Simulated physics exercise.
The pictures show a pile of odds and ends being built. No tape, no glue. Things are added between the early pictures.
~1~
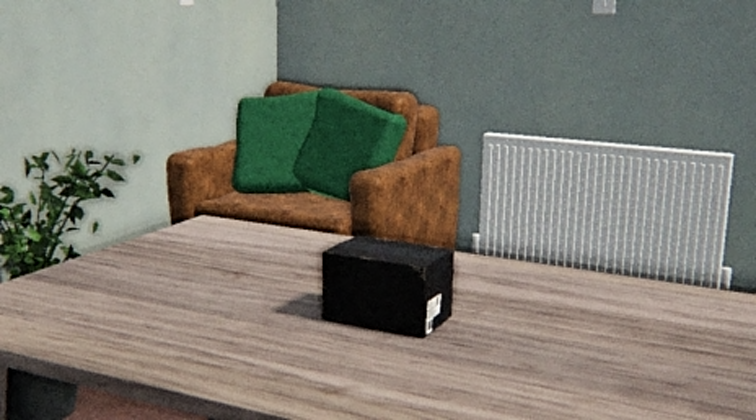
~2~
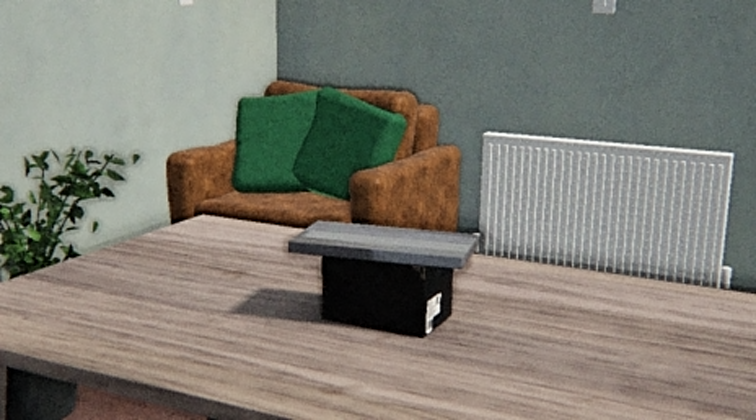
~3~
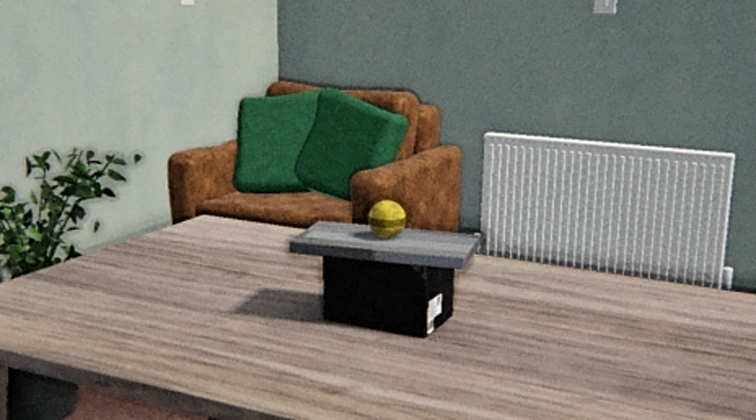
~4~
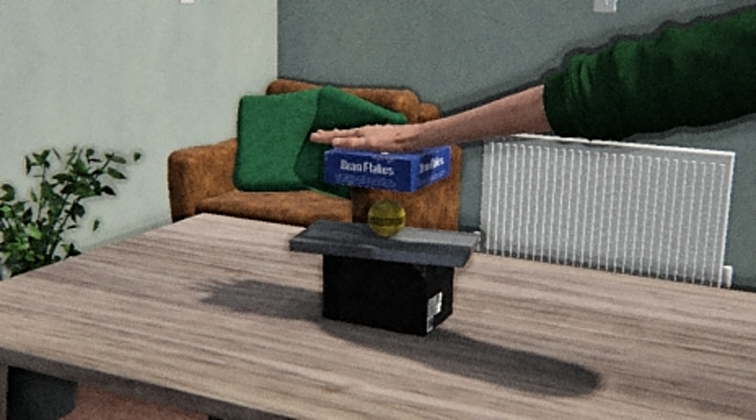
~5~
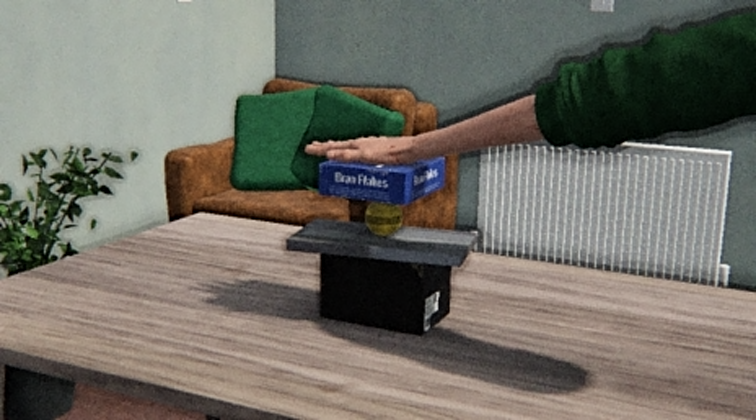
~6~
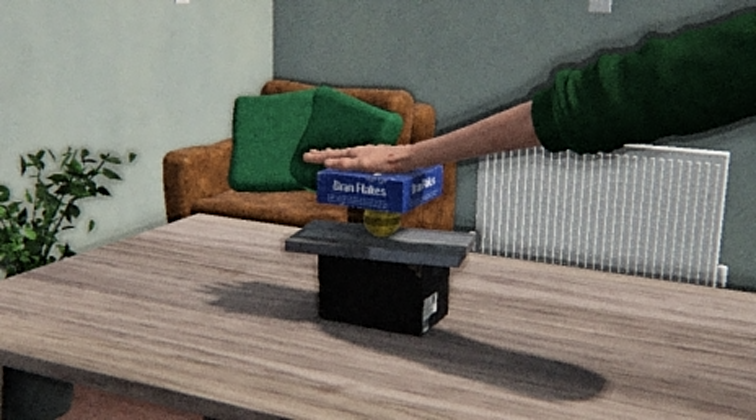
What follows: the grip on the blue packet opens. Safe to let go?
The pile loses its balance.
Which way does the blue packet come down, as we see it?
It goes to the left.
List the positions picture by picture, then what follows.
In the first frame, the last thing is not in view yet.
In the second frame, the last thing is not in view yet; grey board (385, 243).
In the third frame, the last thing is not in view yet; black box (389, 284).
In the fourth frame, coming down; blue packet (389, 164); yellow ball (387, 218).
In the fifth frame, coming down; blue packet (383, 175); grey board (383, 241).
In the sixth frame, in place under the hand; blue packet (381, 184); black box (385, 283).
Then, 0.60 s after the last picture, blue packet tipped 37° from how it was near (344, 192); yellow ball rolled a little.
Then, 1.10 s after the last picture, blue packet now fallen; yellow ball rolled about its own width.
Then, 1.30 s after the last picture, yellow ball rolled about its own width.
At rest, fallen, blue packet; the other 3 in place. Seen from the same camera at the end, blue packet near (228, 283). The pile comes apart.
